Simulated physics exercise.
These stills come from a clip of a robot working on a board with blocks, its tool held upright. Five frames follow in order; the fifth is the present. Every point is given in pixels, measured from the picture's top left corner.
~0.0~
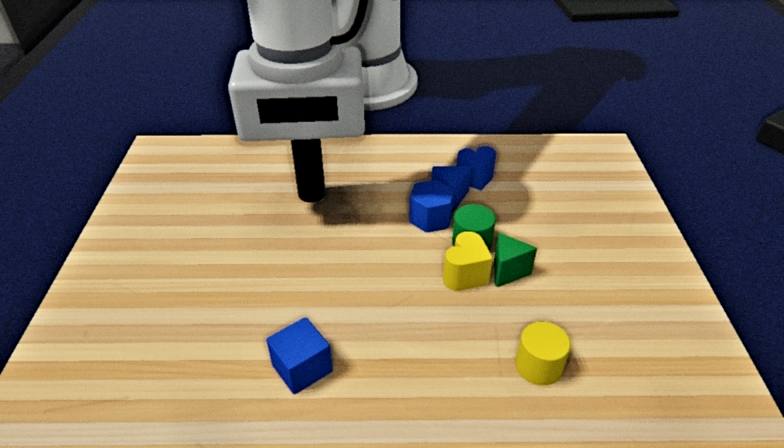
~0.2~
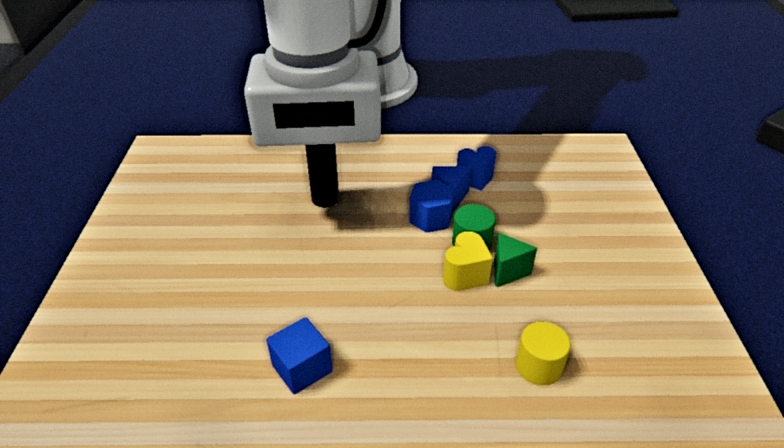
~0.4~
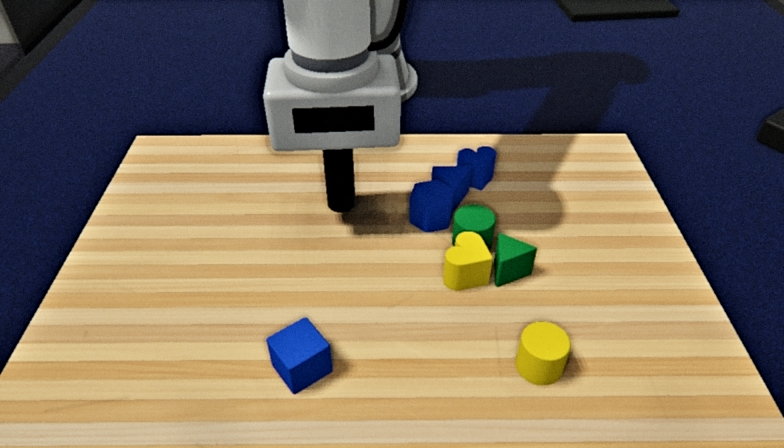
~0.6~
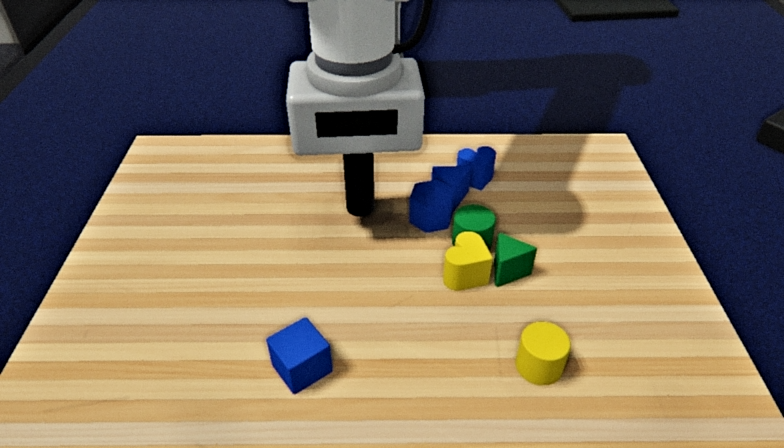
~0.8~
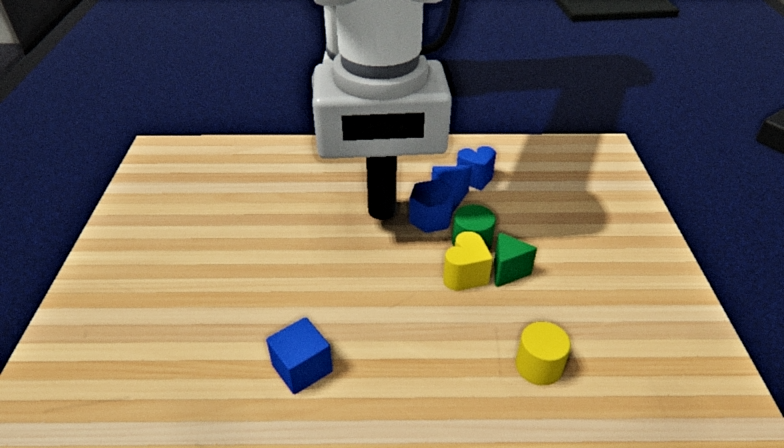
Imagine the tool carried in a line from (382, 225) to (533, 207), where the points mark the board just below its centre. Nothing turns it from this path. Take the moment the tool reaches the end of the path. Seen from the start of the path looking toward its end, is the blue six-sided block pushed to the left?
I believe not.
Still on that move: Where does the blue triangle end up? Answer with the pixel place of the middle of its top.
Around pixel (472, 169).
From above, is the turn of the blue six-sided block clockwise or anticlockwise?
Looking down, my answer is that the blue six-sided block rotates clockwise.
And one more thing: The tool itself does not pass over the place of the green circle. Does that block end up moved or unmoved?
Left where it is.
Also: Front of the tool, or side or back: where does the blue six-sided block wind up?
When the path is over, you would find the blue six-sided block still in front of the tool.
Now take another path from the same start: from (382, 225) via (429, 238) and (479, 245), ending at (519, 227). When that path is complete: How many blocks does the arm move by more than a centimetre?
Going by the path, two blocks will move.
What follows on the original path. One third of the way, tool at (435, 205); blue six-sided block at (473, 190); blue triangle at (471, 169), turned 60° anticlockwise; blue heart at (479, 151).
Two thirds of the way, tool at (486, 199); blue six-sided block at (525, 186), turned 15° clockwise; blue triangle at (472, 169), turned 65° anticlockwise; blue heart at (479, 151).
At the end, tool at (536, 194); blue six-sided block at (575, 188), turned 45° clockwise; blue triangle at (472, 169), turned 65° anticlockwise; green circle not moved; blue heart at (479, 151).
